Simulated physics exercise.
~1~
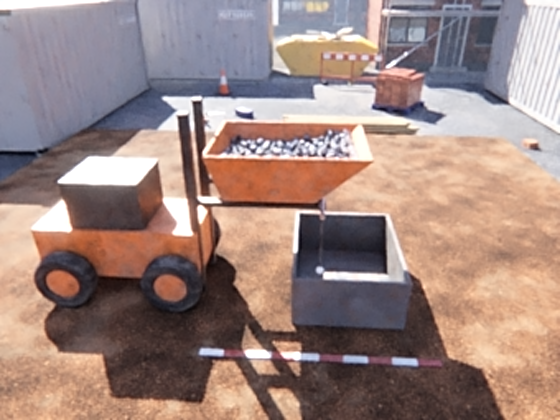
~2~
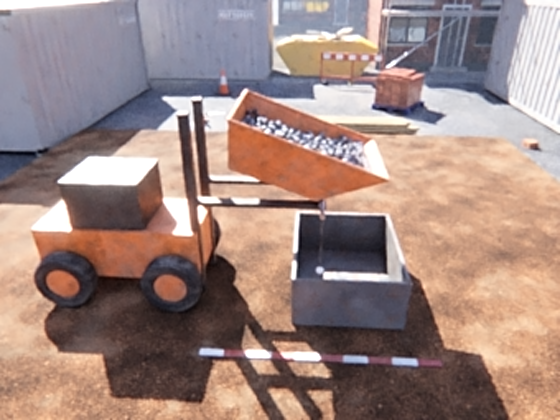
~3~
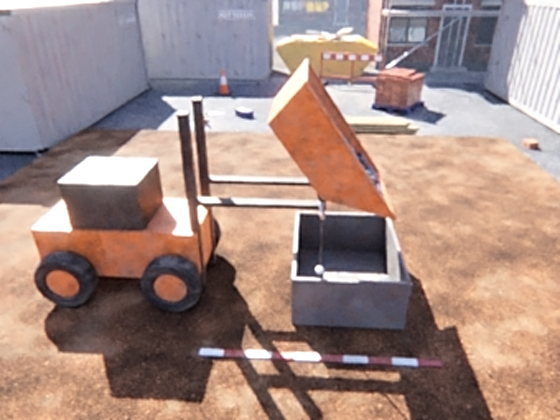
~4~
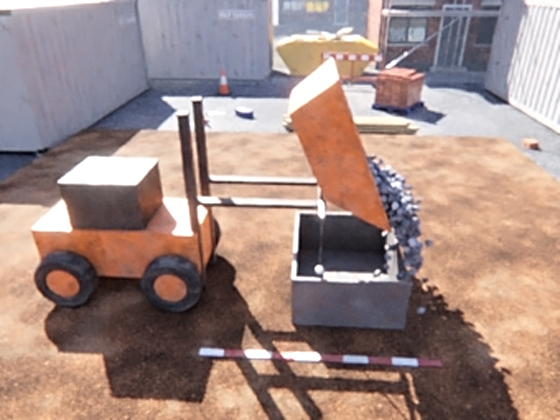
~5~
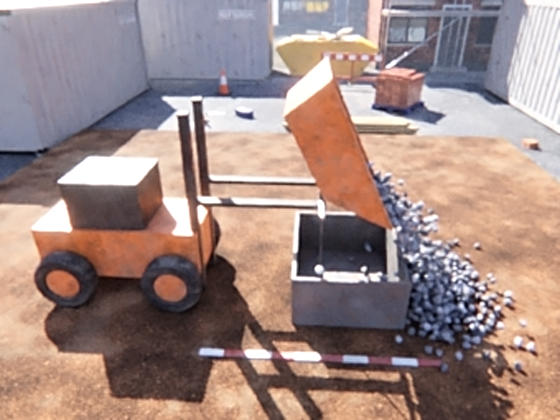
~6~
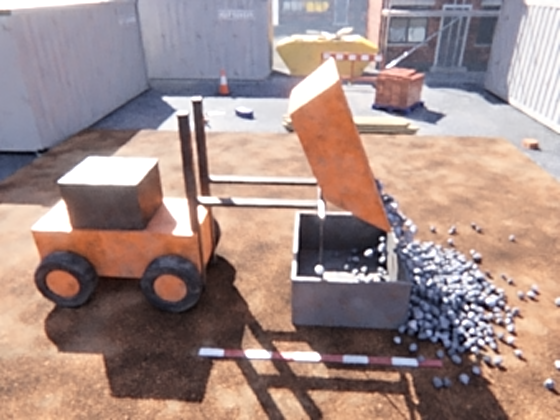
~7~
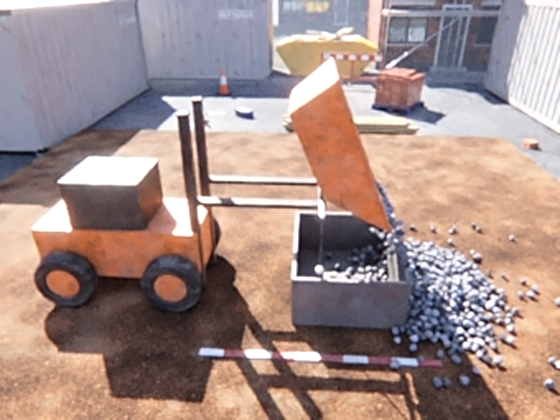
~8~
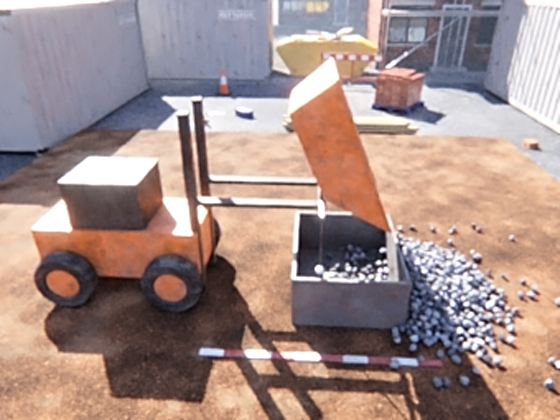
An orange forklift tips its skip right, spilling most stones beyond the grey bin.
